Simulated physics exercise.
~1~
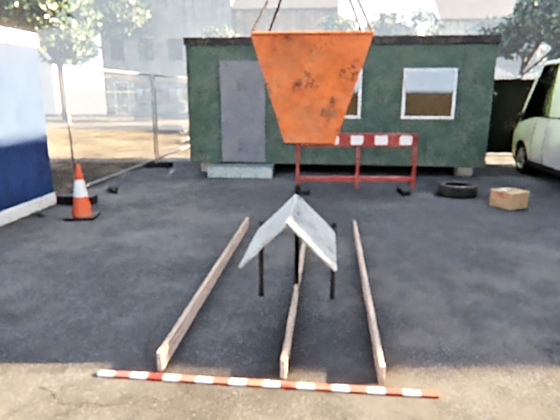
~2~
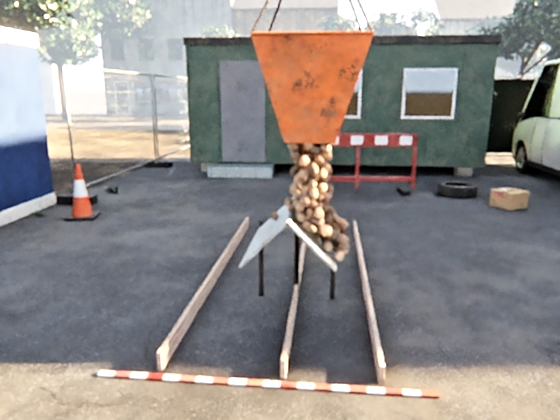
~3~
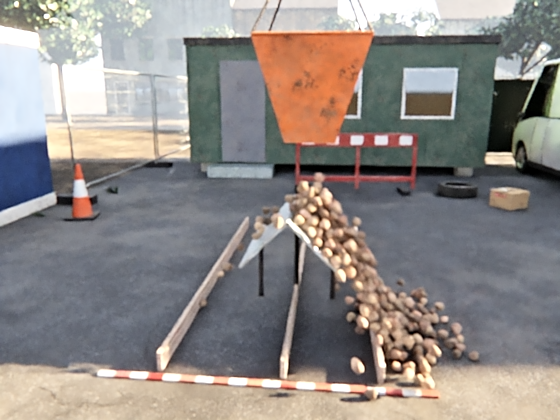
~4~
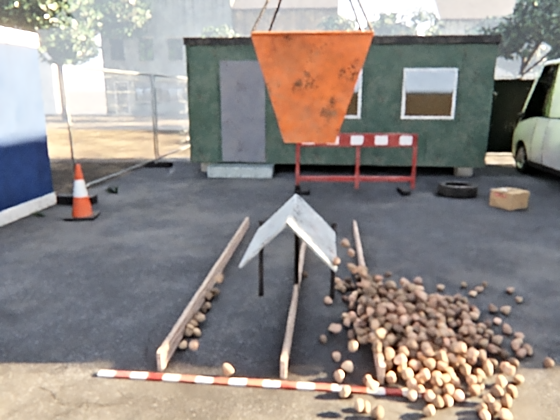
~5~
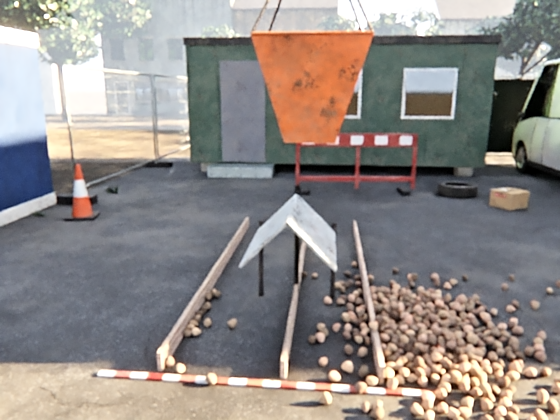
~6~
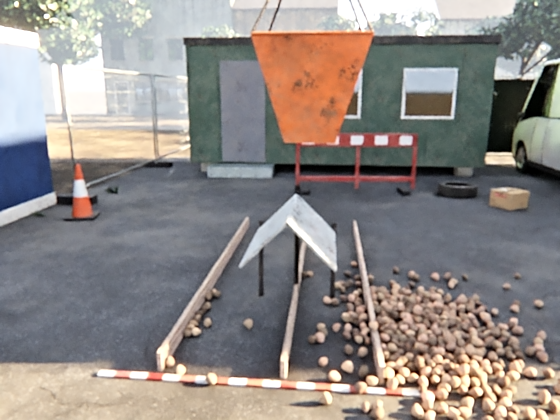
In a paved yard, stones drop from an orange skip onto sloping steel, mostly settling right of the boards.
